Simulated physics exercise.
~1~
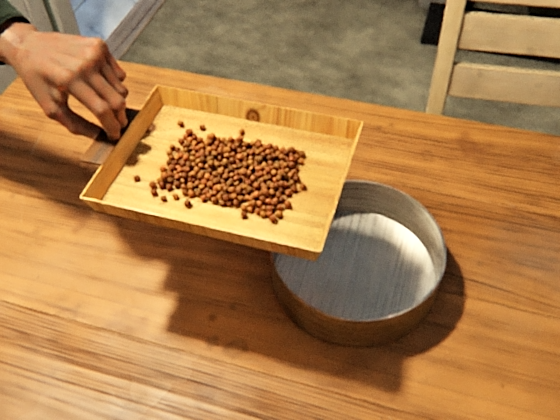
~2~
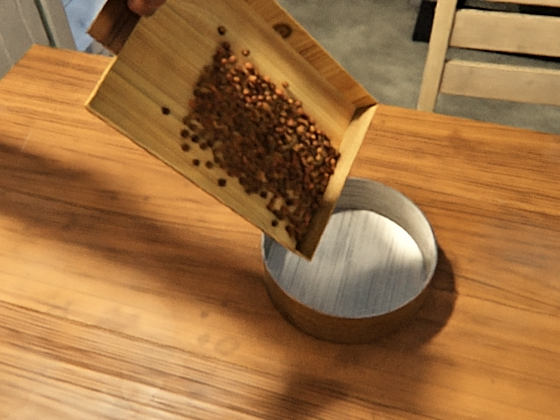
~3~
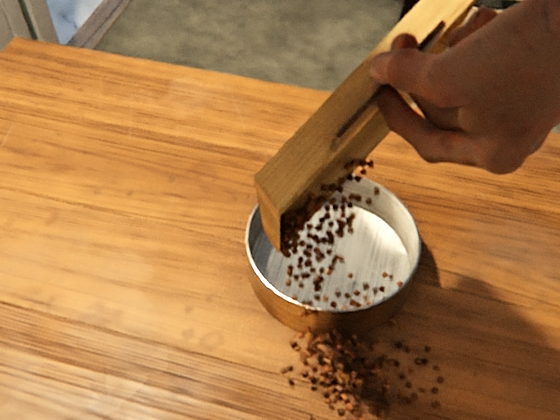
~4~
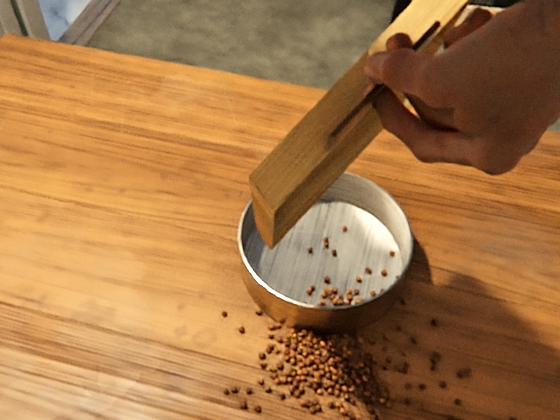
A shallow wooden tray full of small brown balls is tilted steeply by a hand over a round metal pan on a wooden table, and the balls pour out, some landing in the pan but most ending in a scattered pile on the tabletop in front of it.
